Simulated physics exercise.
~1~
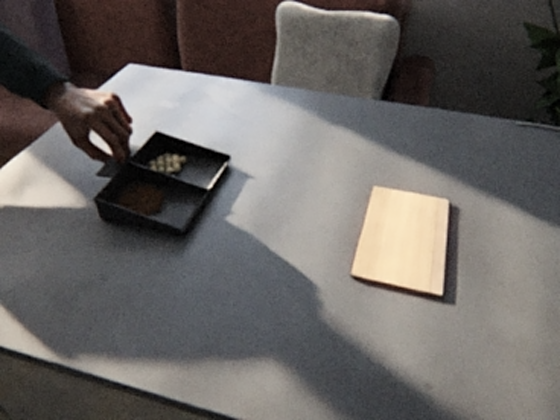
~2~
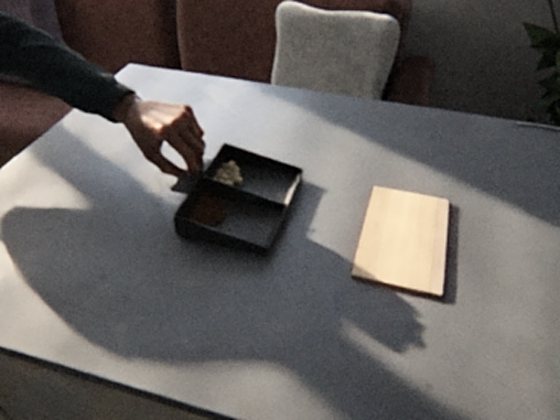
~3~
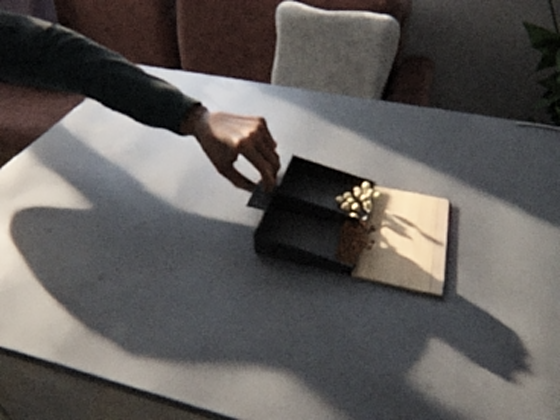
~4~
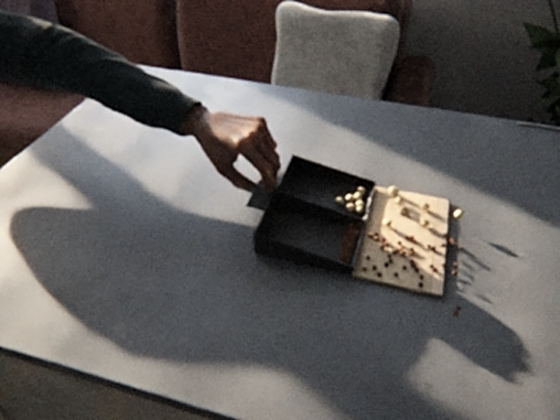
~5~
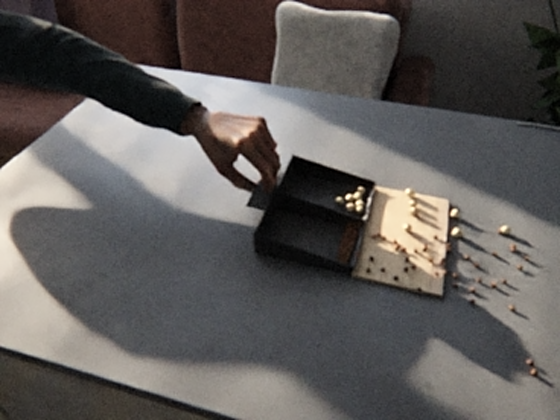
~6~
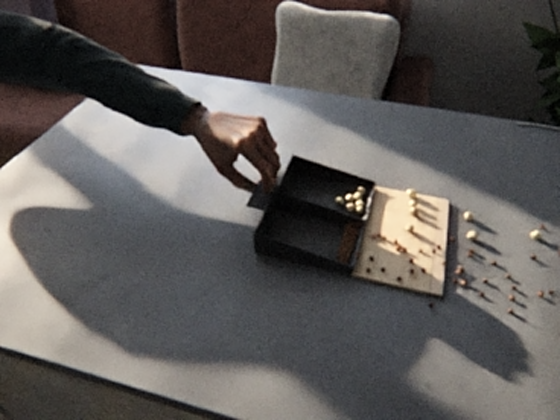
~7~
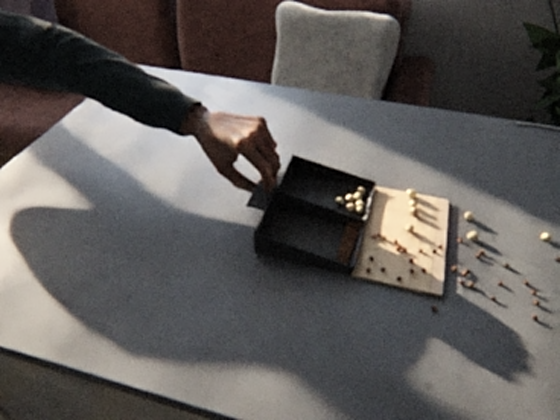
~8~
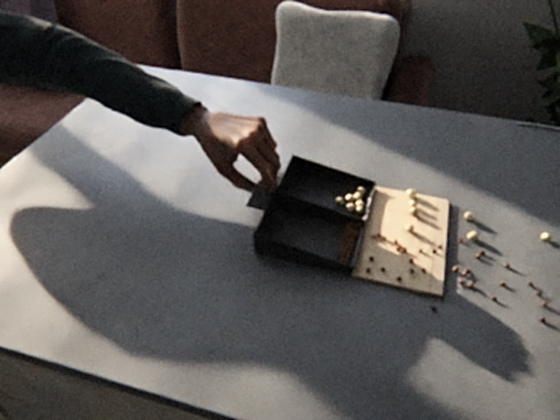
A hand slides a black divided tray right into a board, spilling some pieces beyond it.
